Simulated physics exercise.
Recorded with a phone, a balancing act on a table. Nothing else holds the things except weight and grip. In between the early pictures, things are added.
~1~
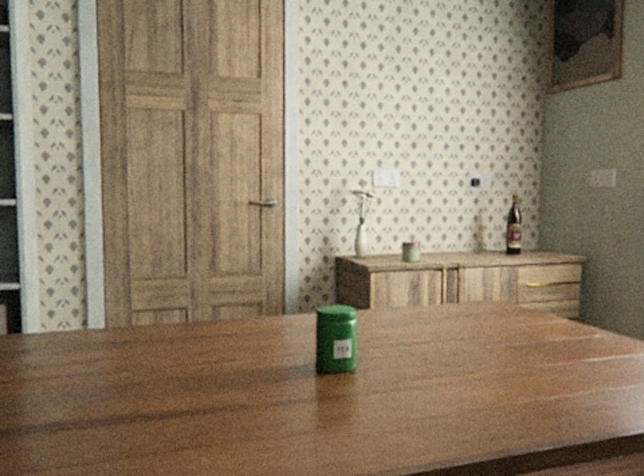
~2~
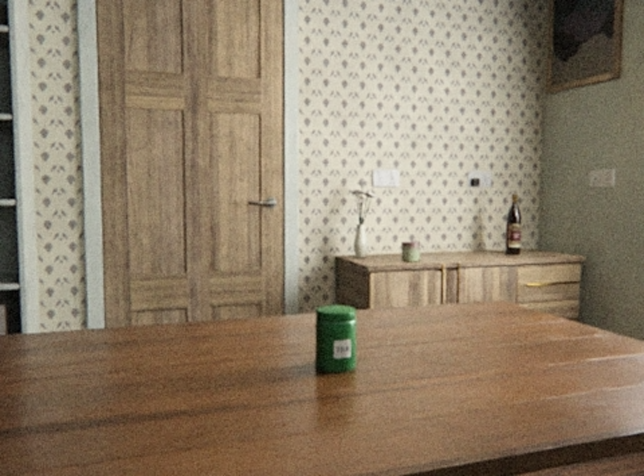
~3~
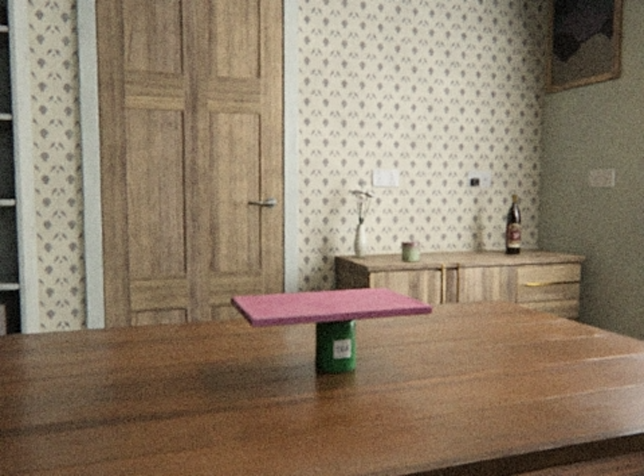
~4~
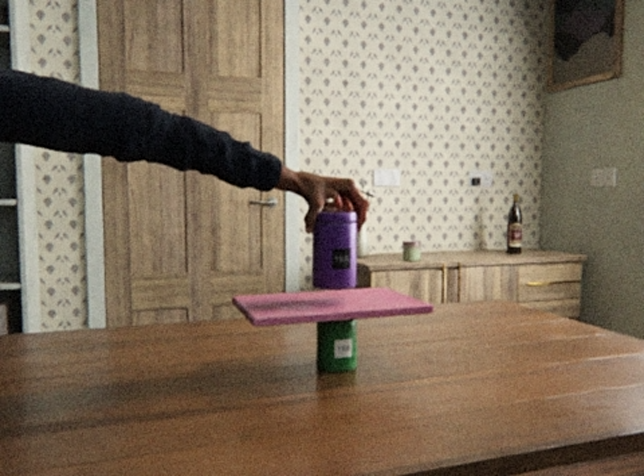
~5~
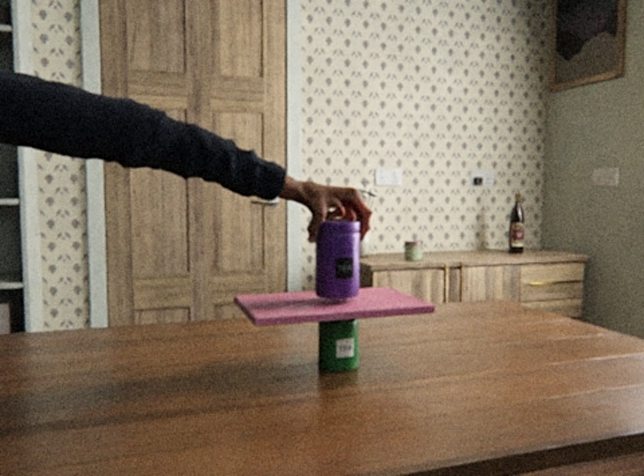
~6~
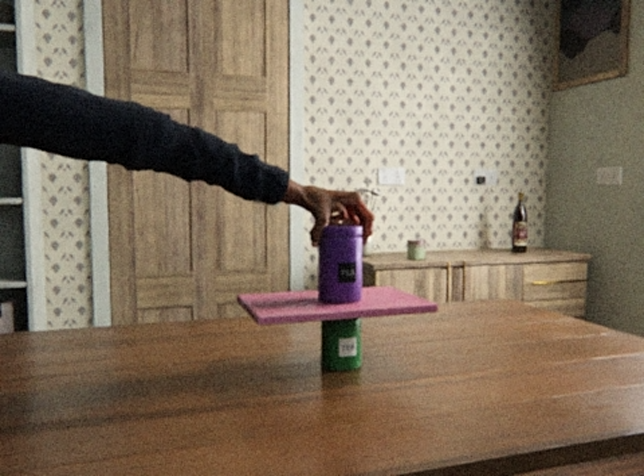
In a room with patterned wallpaper, a wooden door and a sideboard holding a dark bottle, a phone looks across a brown wooden table, its view shifting very slightly near the end. A green jar stands on the table, and a flat pink board appears on top of it. A dark-sleeved arm from the left holds a purple jar above the board and lowers it slightly onto it, keeping hold.
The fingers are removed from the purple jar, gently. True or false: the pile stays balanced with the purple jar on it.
True.
Then, 0.50 s past the last view, nothing moves.
Then, 1.30 s past the last view, purple jar resting near (340, 263).
Finally, all 3 still in place. Final places as the last picture's camera would see them, purple jar near (340, 263). The stack holds.
